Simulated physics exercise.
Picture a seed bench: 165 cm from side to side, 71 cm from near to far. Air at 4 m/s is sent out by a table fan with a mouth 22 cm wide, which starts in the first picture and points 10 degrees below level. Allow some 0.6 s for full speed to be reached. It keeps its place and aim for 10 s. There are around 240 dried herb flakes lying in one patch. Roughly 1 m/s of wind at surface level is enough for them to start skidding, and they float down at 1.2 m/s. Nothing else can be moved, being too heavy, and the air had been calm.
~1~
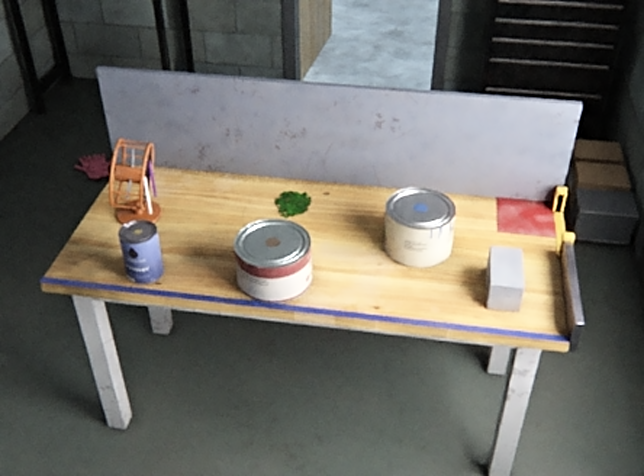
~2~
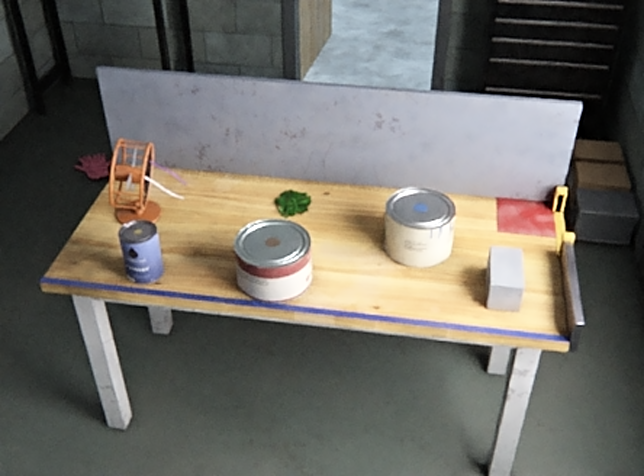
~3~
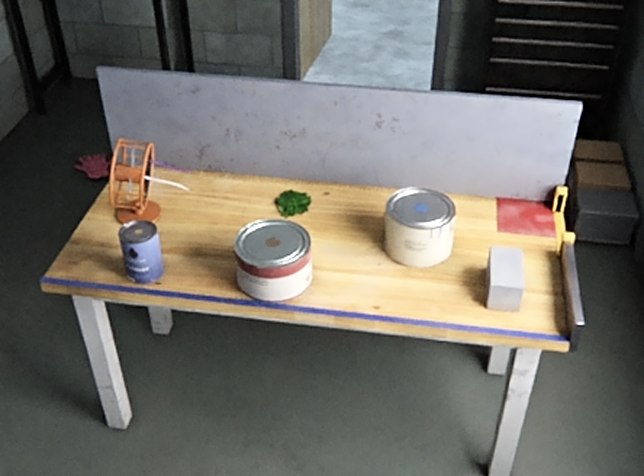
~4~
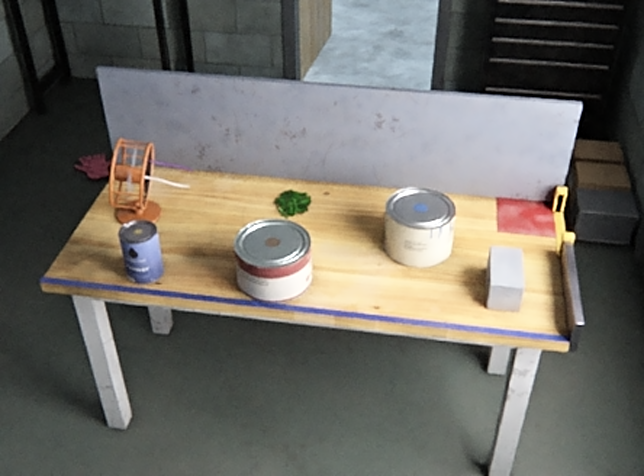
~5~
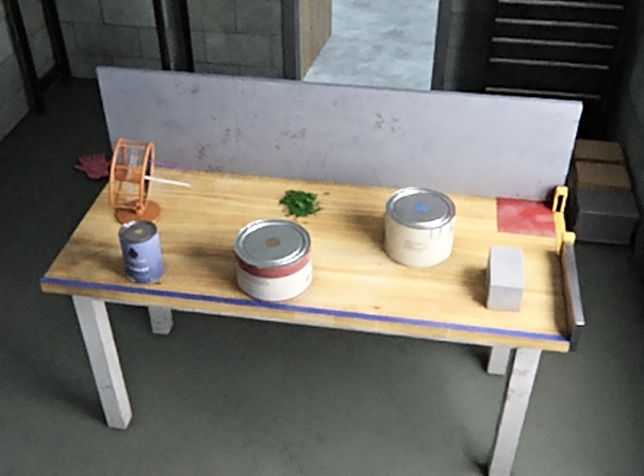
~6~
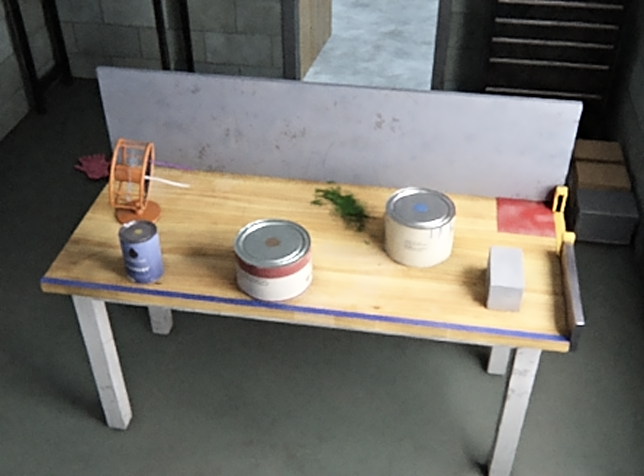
A pale wooden bench with a blue front edge and an upright grey board behind it stands in a dim block-walled room, seen from above by a still camera. An orange fan and a blue can sit at left, green flakes and two large tins mid-bench, a grey block and red sheet at right. The fan's pale streamer lifts and flutters, then the flakes spread and slide rightward.
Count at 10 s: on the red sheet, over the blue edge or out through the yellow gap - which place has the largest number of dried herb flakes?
Largest count: Yellow.
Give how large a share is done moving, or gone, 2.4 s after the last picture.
About 90 %.
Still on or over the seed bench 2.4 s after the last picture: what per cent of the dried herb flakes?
About 15 %.
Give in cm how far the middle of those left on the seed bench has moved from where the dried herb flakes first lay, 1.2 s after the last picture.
Roughly 95 centimetres.
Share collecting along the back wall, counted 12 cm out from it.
Share: Approx. 10 %.
Then, 1.2 s after the last picture, 75 % are out through the yellow gap, 4 % over the blue edge and 18 % on the red sheet; the middle of those still in play is near (553, 204); 87 % have settled or left.
Then, 2.4 s after the last picture, 80 % are out through the yellow gap, 4 % over the blue edge and 13 % on the red sheet; the middle of those still in play is near (553, 202); 94 % have settled or left.
Then, 4.7 s after the last picture, 80 % are out through the yellow gap, 4 % over the blue edge and 12 % on the red sheet; the middle of those still in play is near (553, 202); 96 % have settled or left.
Then, 9.2 s after the last picture, at the end, 82 % are out through the yellow gap, 4 % over the blue edge and 11 % on the red sheet.
